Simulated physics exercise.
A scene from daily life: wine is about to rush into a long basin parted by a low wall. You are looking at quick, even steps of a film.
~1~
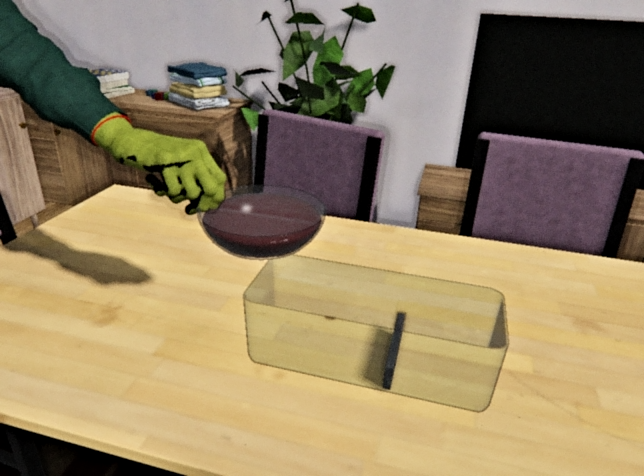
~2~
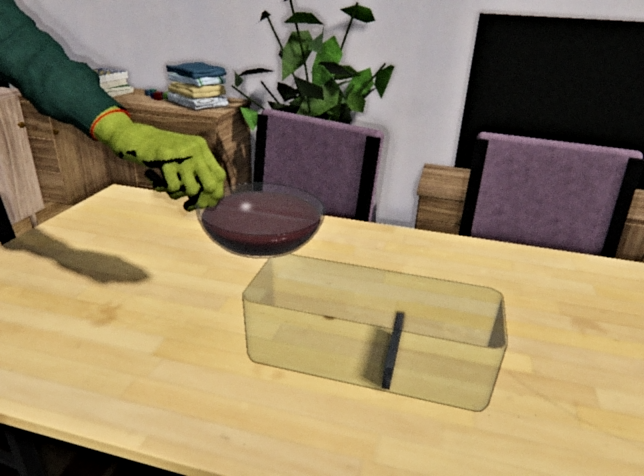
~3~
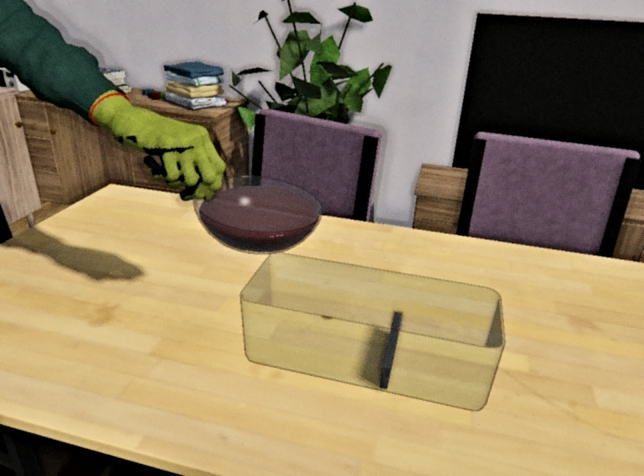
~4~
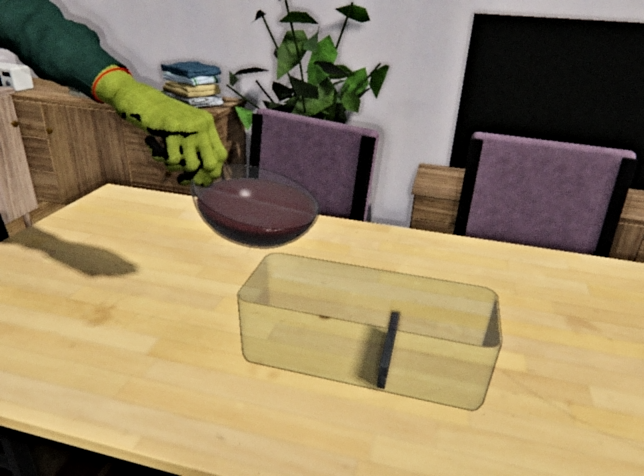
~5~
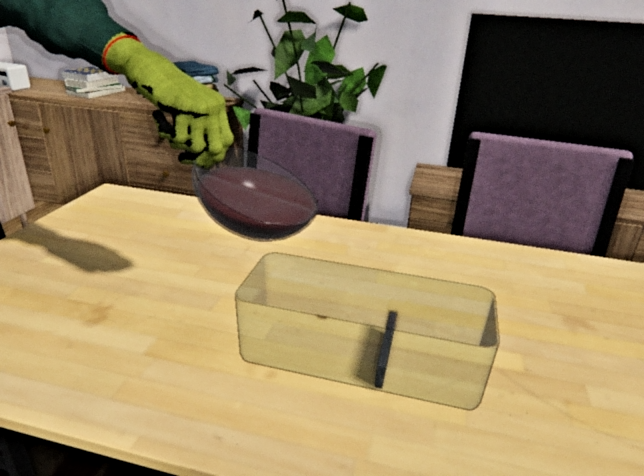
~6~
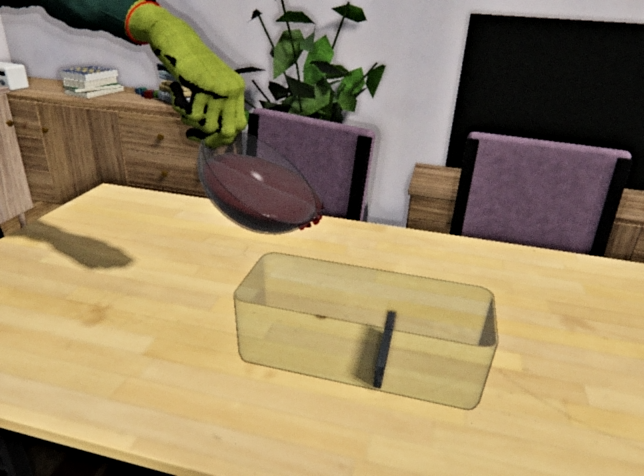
At a wooden dining table, a green-gloved hand tilting a glass bowl rightward, dark red wine beginning to trickle over its rim.
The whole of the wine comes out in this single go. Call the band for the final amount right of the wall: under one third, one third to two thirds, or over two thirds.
Band: One third to two thirds.
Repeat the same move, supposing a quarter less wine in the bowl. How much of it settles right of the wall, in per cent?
Roughly 50 in a hundred.
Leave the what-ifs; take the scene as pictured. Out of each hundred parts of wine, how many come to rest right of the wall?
Roughly 50 per cent.
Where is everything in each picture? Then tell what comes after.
In the first frame, it leans 0°; its right rim is at (323, 218); the wine meets the walls at (210, 205) and (321, 222); the long basin's rim runs from (259, 275) to (506, 319); the wall's top is at (396, 339).
In the second frame, it leans 2°; its right rim is at (322, 218); the wine meets the walls at (209, 204) and (321, 221).
In the third frame, it leans 6°; its right rim is at (320, 218); the wine meets the walls at (207, 197) and (319, 217).
In the fourth frame, it leans 14°; its right rim is at (317, 218); the wine meets the walls at (205, 187) and (317, 213).
In the fifth frame, it leans 23°; its right rim is at (314, 218); the wine meets the walls at (205, 172) and (311, 209); 2 per cent is over the edge.
In the sixth frame, it leans 35°; its right rim is at (313, 218); the wine meets the walls at (210, 157) and (294, 193); 7 per cent is over the edge.
A moment on, the bowl is tipped on its side and 14 per cent is still to pour, 14 is left of the wall and 0 right of it.
Next, the bowl is tipped on its side and 0 per cent is still to pour, 24 is left of the wall and 72 right of it.
Then the bowl is tipped on its side and 0 per cent is still to pour, 25 is left of the wall and 36 right of it.
Later the bowl is tipped on its side and 1 per cent is still to pour, 30 is left of the wall and 48 right of it.
In the end 40 per cent lies left of the wall, 52 right of it and 8 outside.
